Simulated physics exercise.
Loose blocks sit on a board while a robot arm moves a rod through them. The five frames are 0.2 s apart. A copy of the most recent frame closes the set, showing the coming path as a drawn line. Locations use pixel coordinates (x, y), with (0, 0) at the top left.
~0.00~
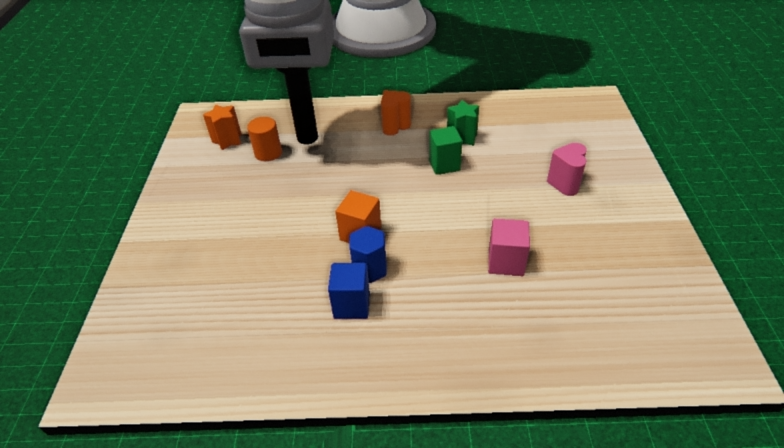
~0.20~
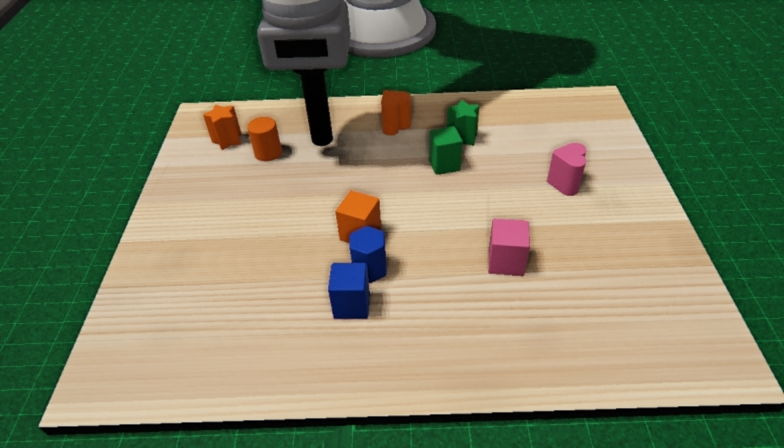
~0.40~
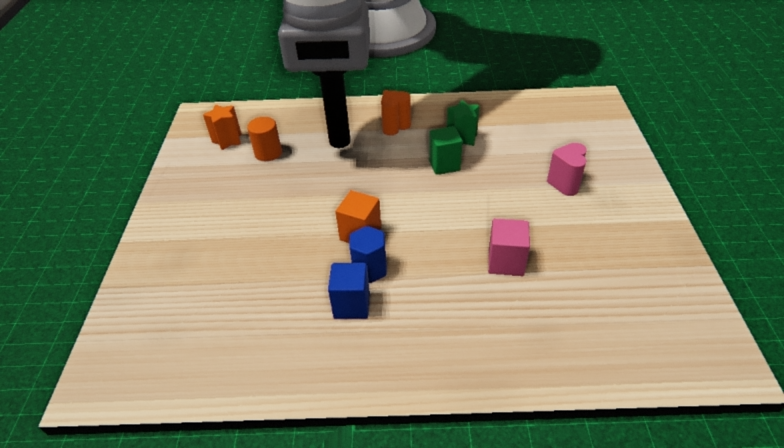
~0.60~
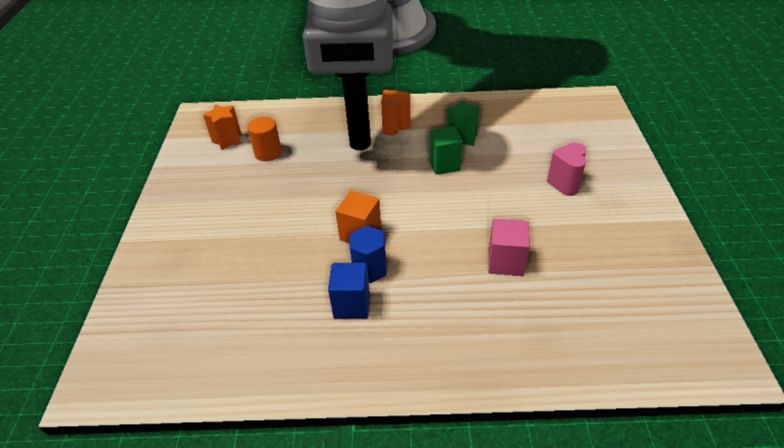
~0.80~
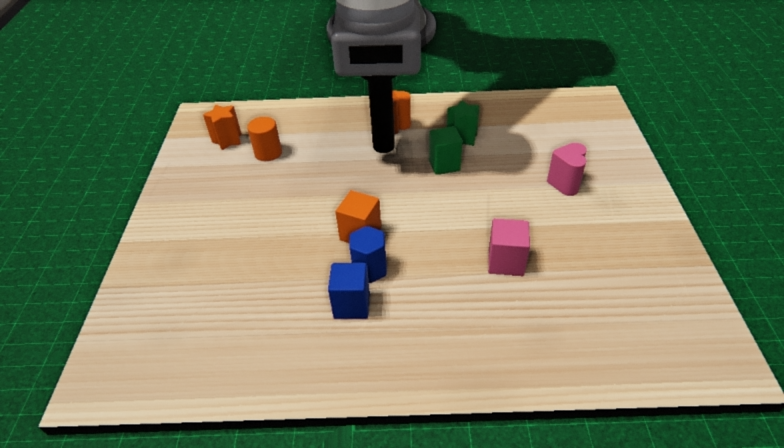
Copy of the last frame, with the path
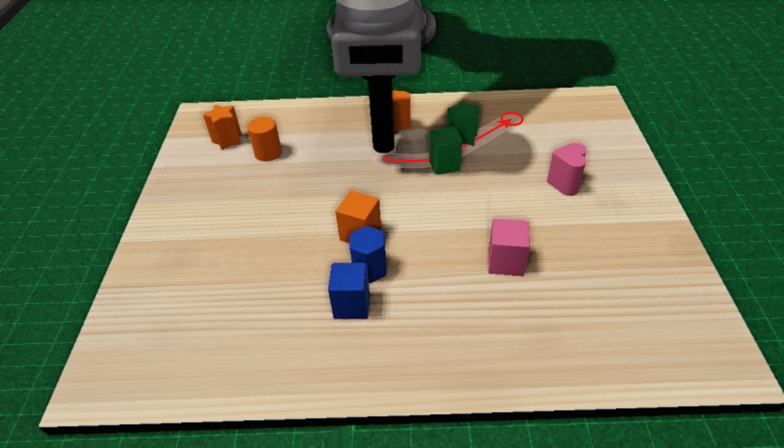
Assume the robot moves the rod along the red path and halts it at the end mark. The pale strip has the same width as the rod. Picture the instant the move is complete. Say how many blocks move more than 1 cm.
Expect two.
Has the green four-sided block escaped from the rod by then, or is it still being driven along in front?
The rod should slip past it.
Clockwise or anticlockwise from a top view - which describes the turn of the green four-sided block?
It makes a clockwise turn.
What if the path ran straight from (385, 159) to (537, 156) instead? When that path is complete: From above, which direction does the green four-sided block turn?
It rotates clockwise.
Drawn move, from (385, 159) through (437, 158) and (477, 139) to (512, 119).
On the path given first. One third of the way, rod at (437, 146); green four-sided block at (462, 134), turned 40° clockwise.
Two thirds of the way, rod at (479, 127); green four-sided block at (474, 133), turned 75° clockwise; green star at (477, 94), turned 45° anticlockwise.
At the end, rod at (514, 107); orange heart still; green four-sided block at (474, 133), turned 75° clockwise; green star at (486, 89), turned 120° anticlockwise.
